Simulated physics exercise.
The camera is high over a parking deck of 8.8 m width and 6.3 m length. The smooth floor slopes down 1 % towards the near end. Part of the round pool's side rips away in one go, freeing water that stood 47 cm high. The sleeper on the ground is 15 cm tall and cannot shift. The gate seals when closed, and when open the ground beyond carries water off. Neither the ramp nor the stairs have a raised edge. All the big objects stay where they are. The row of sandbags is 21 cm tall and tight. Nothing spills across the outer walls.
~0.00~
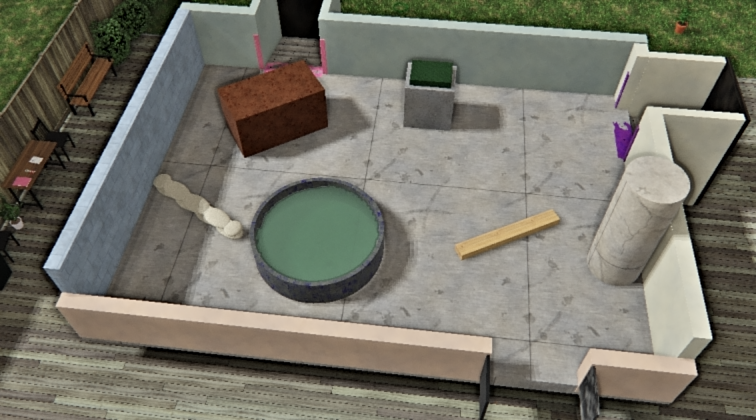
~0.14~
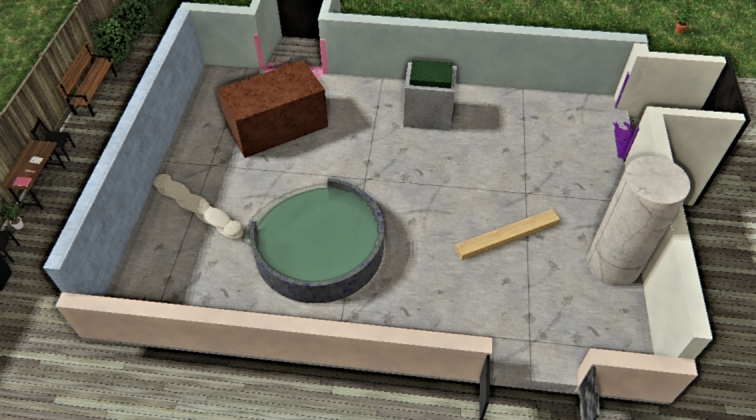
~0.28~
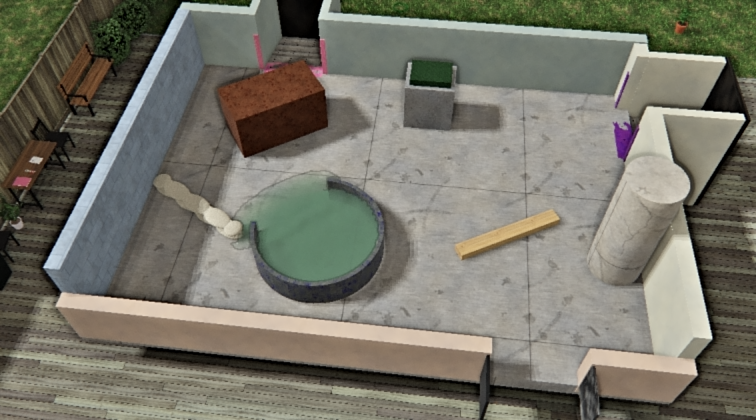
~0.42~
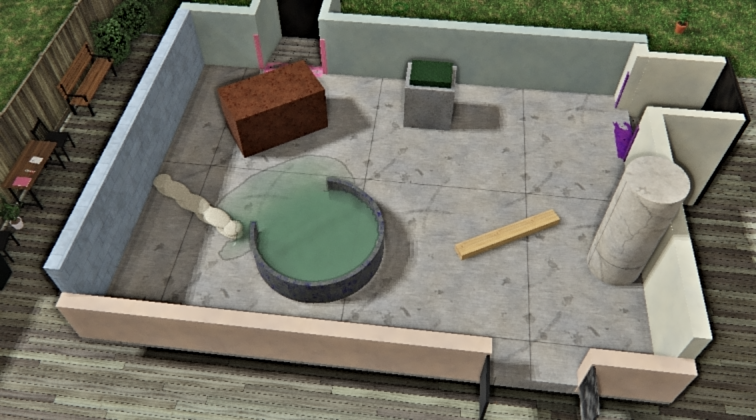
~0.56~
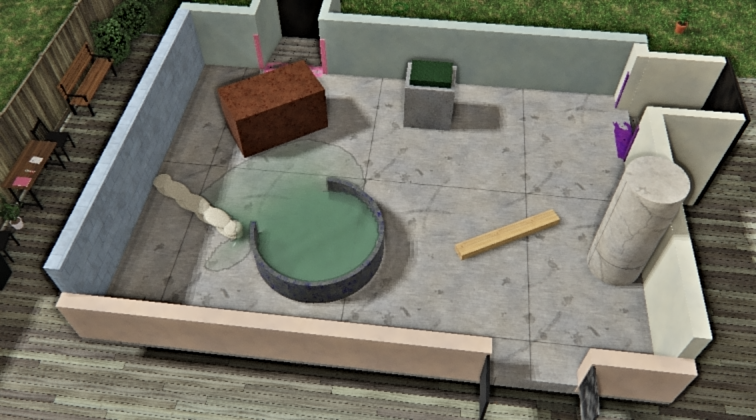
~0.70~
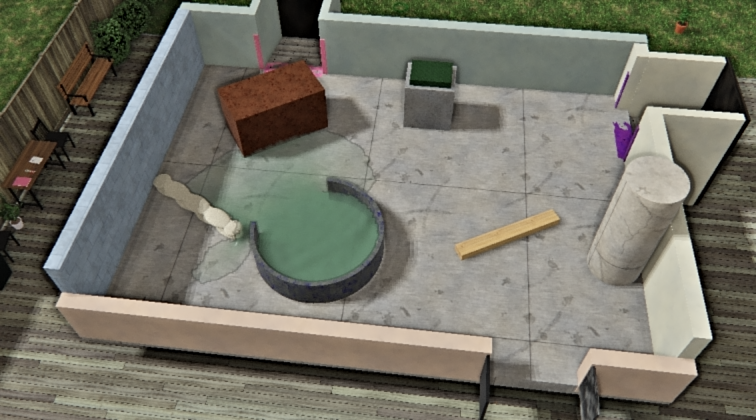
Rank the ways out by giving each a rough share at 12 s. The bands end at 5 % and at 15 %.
Shares: The gate opening takes not even 5 %; the flight of stairs down (marked purple) takes less than 5 %; the basement ramp (marked pink) takes between 5 and 15 %.
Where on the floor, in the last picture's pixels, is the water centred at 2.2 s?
Near (276, 195).
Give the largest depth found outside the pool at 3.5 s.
About 22 cm.
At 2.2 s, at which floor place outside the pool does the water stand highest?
At about (164, 161).
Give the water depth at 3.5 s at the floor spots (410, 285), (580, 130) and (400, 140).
Roughly 0, 0 and 3 cm, in turn.
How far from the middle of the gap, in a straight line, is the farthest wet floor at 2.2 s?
About 4.4 m.
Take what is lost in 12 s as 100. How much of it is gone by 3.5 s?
Some 0 per cent by then.
After 1.4 s water covers 15 % of the floor and is deepest (29 cm) near (260, 155); gone so far, the gate opening 0 %, the flight of stairs down (marked purple) 0 %, the basement ramp (marked pink) 0 %.
After 2.2 s water covers 20 % of the floor and is deepest (30 cm) near (164, 161); gone so far, the gate opening 0 %, the flight of stairs down (marked purple) 0 %, the basement ramp (marked pink) 0 %.
After 3.5 s water covers 35 % of the floor and is deepest (22 cm) near (203, 69); gone so far, the gate opening 0 %, the flight of stairs down (marked purple) 0 %, the basement ramp (marked pink) 0 %.
After 7.0 s water covers 55 % of the floor and is deepest (10 cm) near (275, 104); gone so far, the gate opening 0 %, the flight of stairs down (marked purple) 0 %, the basement ramp (marked pink) 4 %.
After 12.0 s water covers 75 % of the floor and is deepest (6 cm) near (205, 202); gone so far, the gate opening 0 %, the flight of stairs down (marked purple) 1 %, the basement ramp (marked pink) 9 %.
